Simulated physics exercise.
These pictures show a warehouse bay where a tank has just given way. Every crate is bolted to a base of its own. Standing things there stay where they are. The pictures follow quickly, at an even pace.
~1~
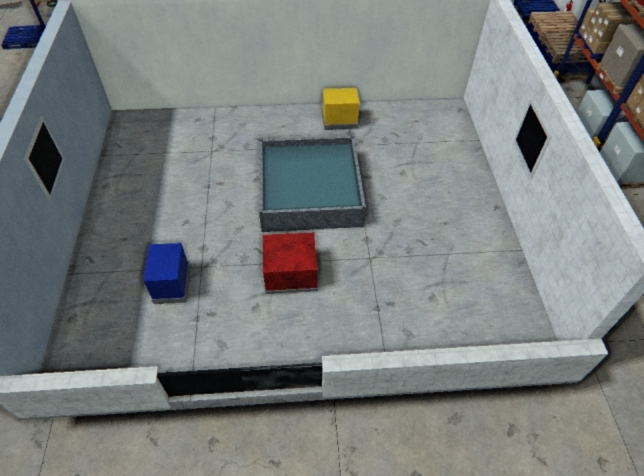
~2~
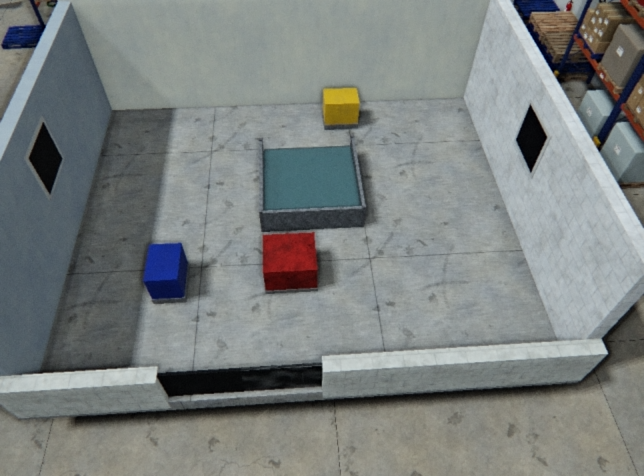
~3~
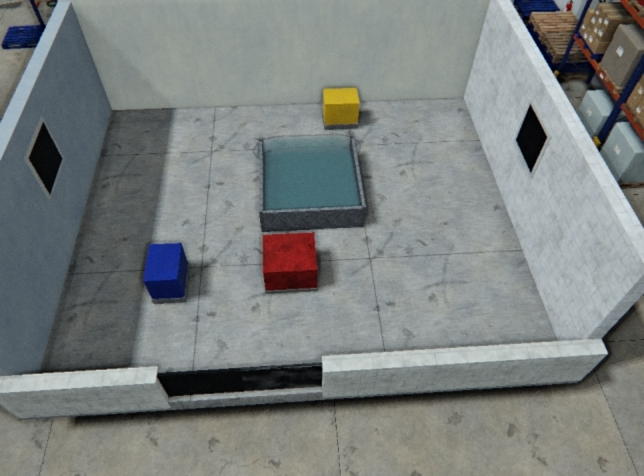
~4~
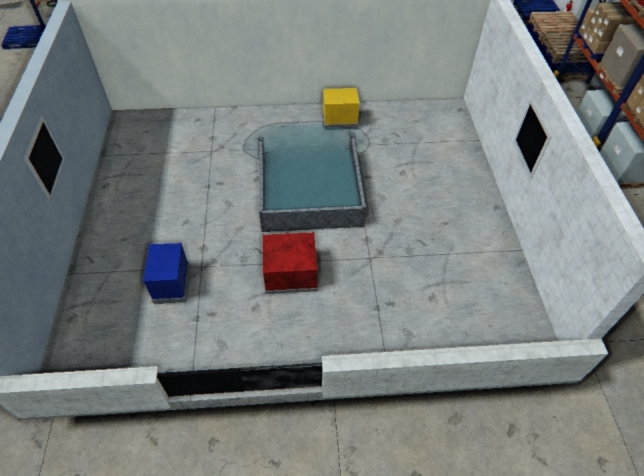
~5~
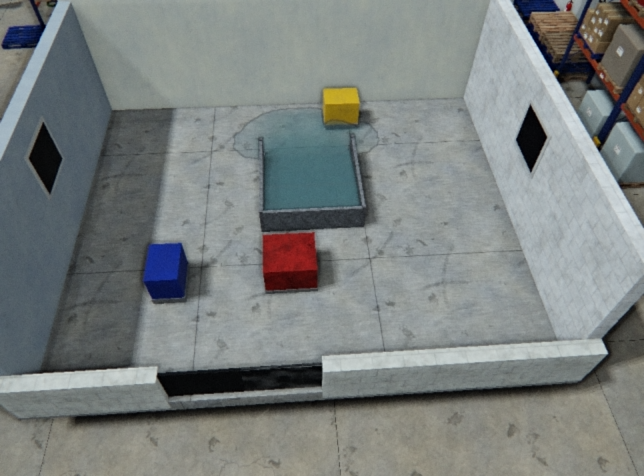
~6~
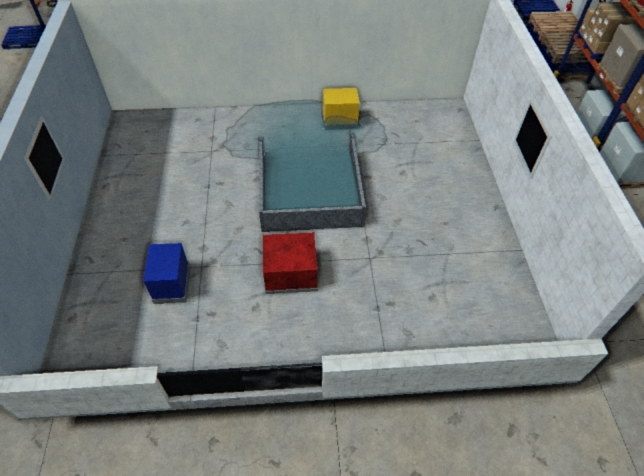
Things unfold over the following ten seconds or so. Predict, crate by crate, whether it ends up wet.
Result: The yellow crate will be left wet; the blue crate will be left dry; the red crate will be left dry.
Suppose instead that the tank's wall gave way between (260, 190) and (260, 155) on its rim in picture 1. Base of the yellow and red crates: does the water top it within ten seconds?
One by one: Yellow stays dry, red is safe.
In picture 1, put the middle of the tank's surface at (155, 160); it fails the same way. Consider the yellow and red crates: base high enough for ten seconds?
Yellow crate: Reached; red crate: Untouched.
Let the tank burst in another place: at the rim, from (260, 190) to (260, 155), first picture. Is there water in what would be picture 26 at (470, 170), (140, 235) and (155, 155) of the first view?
In that order: Free of water, flooded, flooded.
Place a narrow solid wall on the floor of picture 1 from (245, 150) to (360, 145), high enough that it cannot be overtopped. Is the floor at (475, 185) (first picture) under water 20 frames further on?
My call: Soaked.
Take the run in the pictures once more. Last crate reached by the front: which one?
Easy - the one in red.
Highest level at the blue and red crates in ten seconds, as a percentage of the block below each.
About 40 percent and about 40 percent.
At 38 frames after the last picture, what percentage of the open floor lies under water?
Around 60 in a hundred.
A moment on, water covers 15 % of the floor; the yellow crate water round its plinth, the blue crate not reached, the red crate not reached.
Next, water covers 25 % of the floor; the yellow crate water round its plinth, the blue crate not reached, the red crate not reached.
Then, water covers 35 % of the floor; the yellow crate water round its plinth, the blue crate not reached, the red crate not reached.
Later, water covers 60 % of the floor; the yellow crate water round its plinth, the blue crate water round its plinth, the red crate not reached.
In the end, water covers 95 % of the floor; the yellow crate was topped, the blue crate stayed above the water, the red crate stayed above the water.
